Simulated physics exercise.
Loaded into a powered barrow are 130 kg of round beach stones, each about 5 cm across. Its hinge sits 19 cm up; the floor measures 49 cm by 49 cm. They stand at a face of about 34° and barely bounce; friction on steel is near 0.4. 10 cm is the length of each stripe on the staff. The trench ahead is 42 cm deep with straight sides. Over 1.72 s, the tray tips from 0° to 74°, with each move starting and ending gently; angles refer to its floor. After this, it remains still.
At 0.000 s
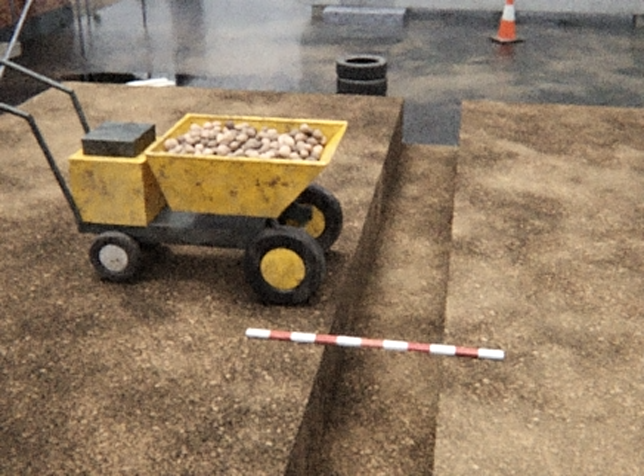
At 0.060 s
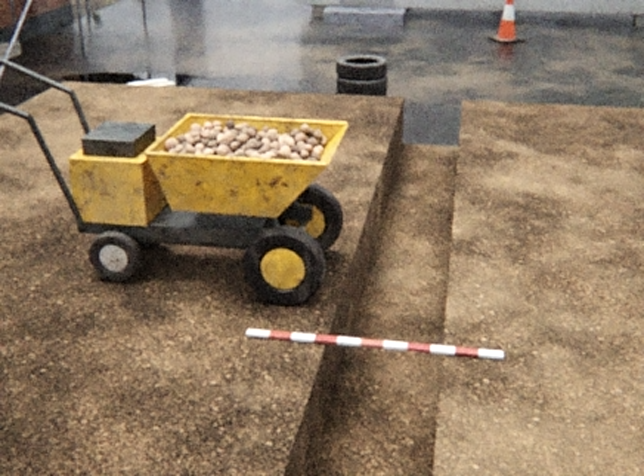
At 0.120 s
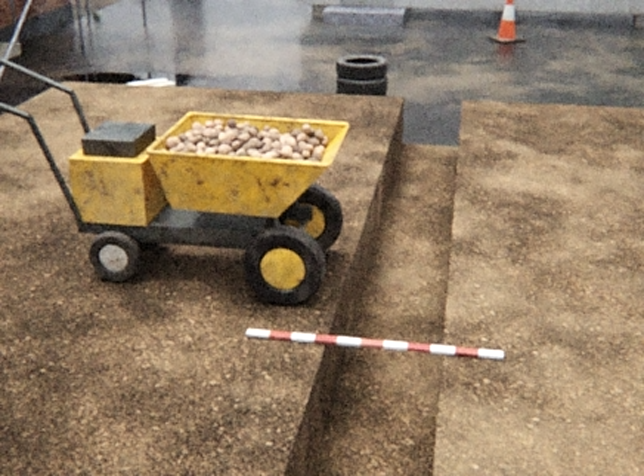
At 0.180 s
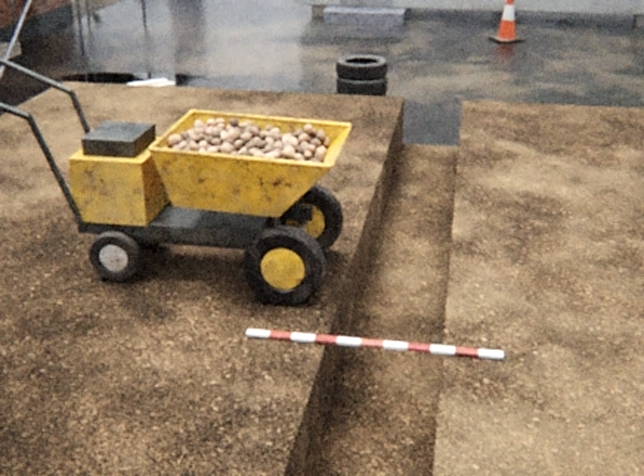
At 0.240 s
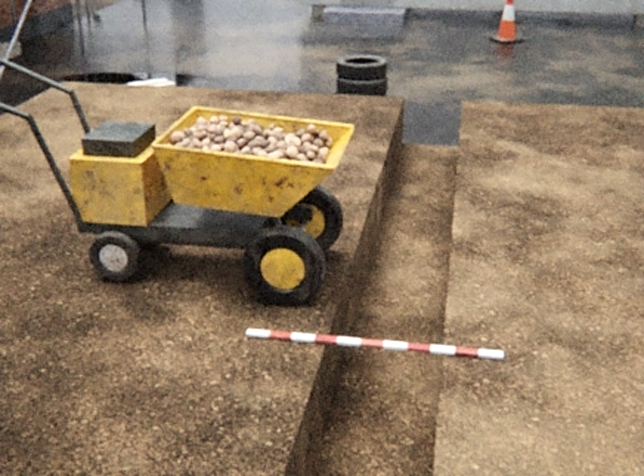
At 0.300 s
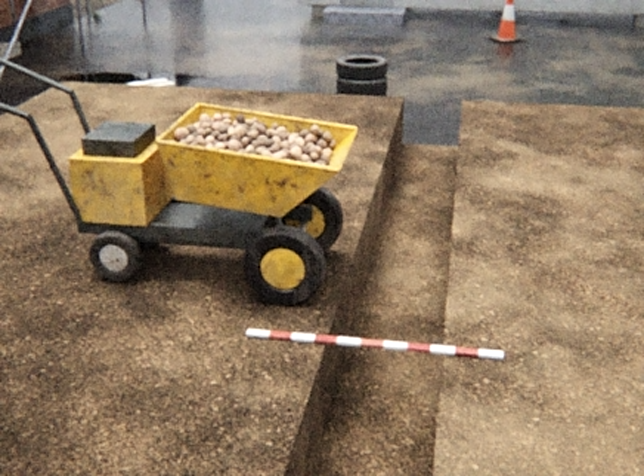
A yellow powered barrow loaded with round, pale brown stones stands at the left on brown, gritty ground, seen from slightly above and to one side. A straight-sided trench runs beside it with a red-and-white striped pole lying across, while black tyres and an orange-and-white cone sit on the wet grey surface behind. The tray tilts slightly forward to the right, carrying the stones, while the camera stays still.
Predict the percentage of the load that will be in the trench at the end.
Predicted: Roughly 60 %.
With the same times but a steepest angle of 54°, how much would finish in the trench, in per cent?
Around 55 per cent would finish in the trench.
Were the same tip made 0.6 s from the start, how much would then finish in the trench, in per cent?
40 per cent.
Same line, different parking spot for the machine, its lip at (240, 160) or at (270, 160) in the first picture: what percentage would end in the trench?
I'd expect close to 100 per cent at the first and 100 per cent at the second.
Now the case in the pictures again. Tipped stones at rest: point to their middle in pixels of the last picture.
About (432, 344).
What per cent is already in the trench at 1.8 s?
Close to 40 per cent at that time.
After 1.3 s the floor is at 62°; 95 % in the tray, 5 % in the trench; the foremost stones are at (441, 268).
After 1.8 s the floor is at 74°; 26 % in the tray, 39 % in the trench, 35 % past the trench; the foremost stones are at (589, 291).
After 2.2 s the floor is at 74°; 5 % in the tray, 54 % in the trench, 41 % past the trench; the foremost stones are past the picture's edge.
After 4.1 s the floor is at 74°; 0 % in the tray, 60 % in the trench, 40 % past the trench; the foremost stones are past the picture's edge.
